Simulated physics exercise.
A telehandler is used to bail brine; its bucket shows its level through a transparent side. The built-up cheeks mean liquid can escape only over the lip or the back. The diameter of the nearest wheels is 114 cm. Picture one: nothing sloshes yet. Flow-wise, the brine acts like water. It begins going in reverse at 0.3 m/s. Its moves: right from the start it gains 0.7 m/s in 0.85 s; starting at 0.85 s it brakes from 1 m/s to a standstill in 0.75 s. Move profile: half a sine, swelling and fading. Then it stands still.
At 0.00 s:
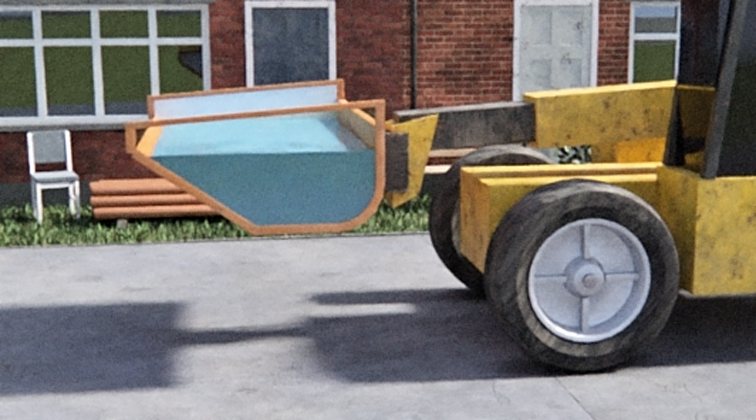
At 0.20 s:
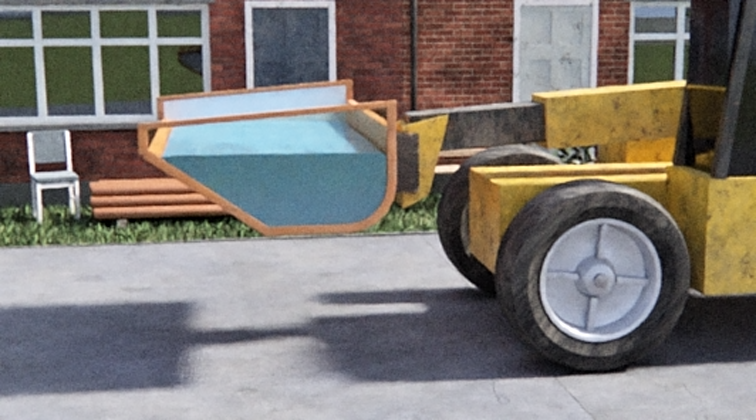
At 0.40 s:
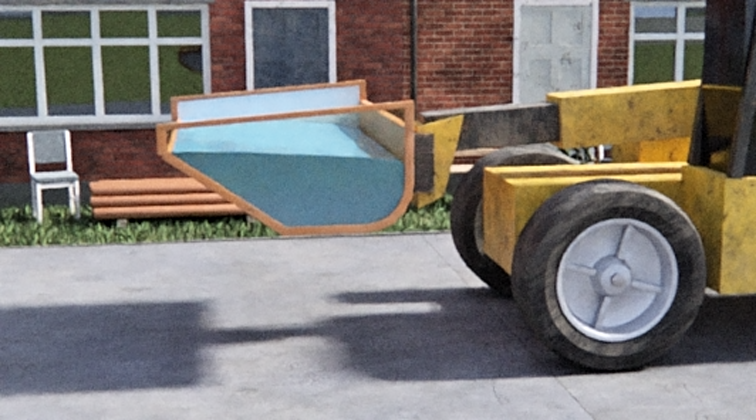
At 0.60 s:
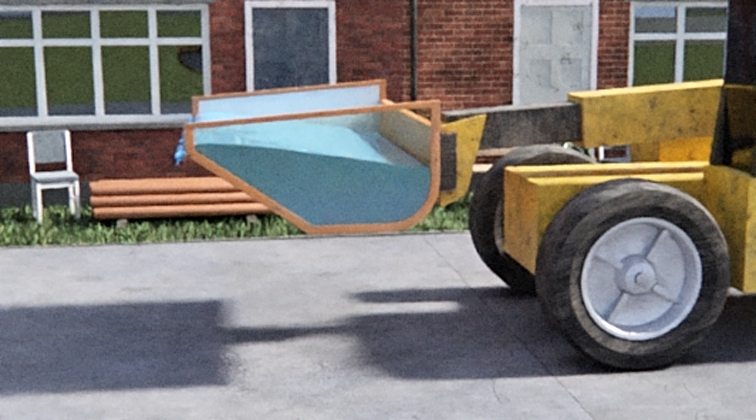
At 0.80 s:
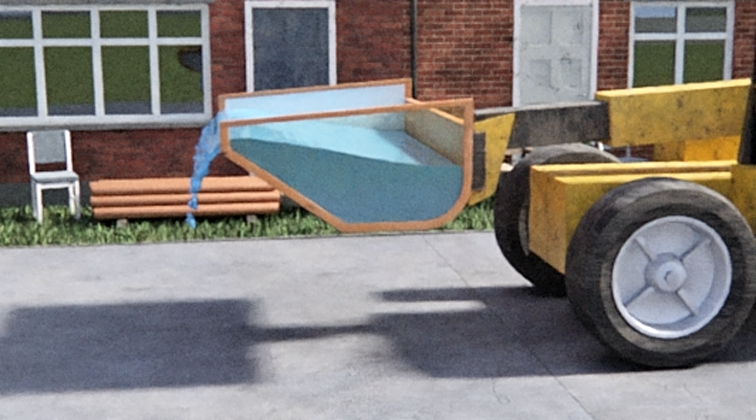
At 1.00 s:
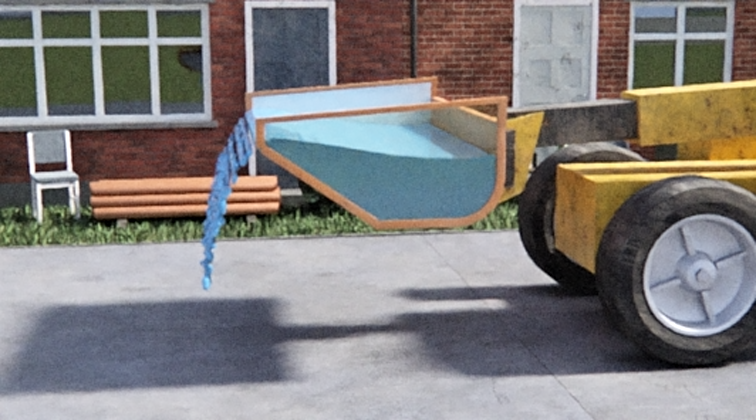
The clip shows a yellow telehandler reversing to the right past a brick building, its transparent-sided bucket of blue liquid in front, as the liquid shifts toward the bucket's left lip and then pours over it in a thin stream.
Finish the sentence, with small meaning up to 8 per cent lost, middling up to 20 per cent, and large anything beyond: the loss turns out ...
The loss turns out large.
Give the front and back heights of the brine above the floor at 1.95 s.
At the front the surface is at 36 cm, while at the back it is at 40 cm.
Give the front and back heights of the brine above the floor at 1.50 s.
Front 30 cm, back 62 cm.
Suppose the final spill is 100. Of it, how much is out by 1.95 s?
About 30 percent, give or take.
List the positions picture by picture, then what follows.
The first frame shows level at the front (257, 156); level at the back (360, 152); the lip is at (136, 149); the front is on the left.
The second frame shows level at the front (269, 156); level at the back (372, 155).
The third frame shows level at the front (287, 156); level at the back (390, 162).
The fourth frame shows level at the front (314, 155); level at the back (416, 168); brine has begun to come out.
The fifth frame shows level at the front (348, 156); level at the back (448, 168); brine is coming out, 3 per cent so far.
The sixth frame shows level at the front (382, 155); level at the back (482, 159); the lip is at (265, 144); brine is coming out, 4 per cent so far.
Then, 1.50 s in, the surface stands 31 cm on the front, 62 cm on the back; the loss stands at 6 per cent, mostly over the front, some over the back.
Then, 1.95 s in, the surface stands 37 cm on the front, 40 cm on the back; the loss stands at 8 per cent, over the front and the back.
Then, 2.40 s in, the surface stands 33 cm on the front, 25 cm on the back; the loss stands at 21 per cent, over the front.
Then, 4.49 s in, the loss stands at 25 per cent, over the front, 195 of 773 litres.
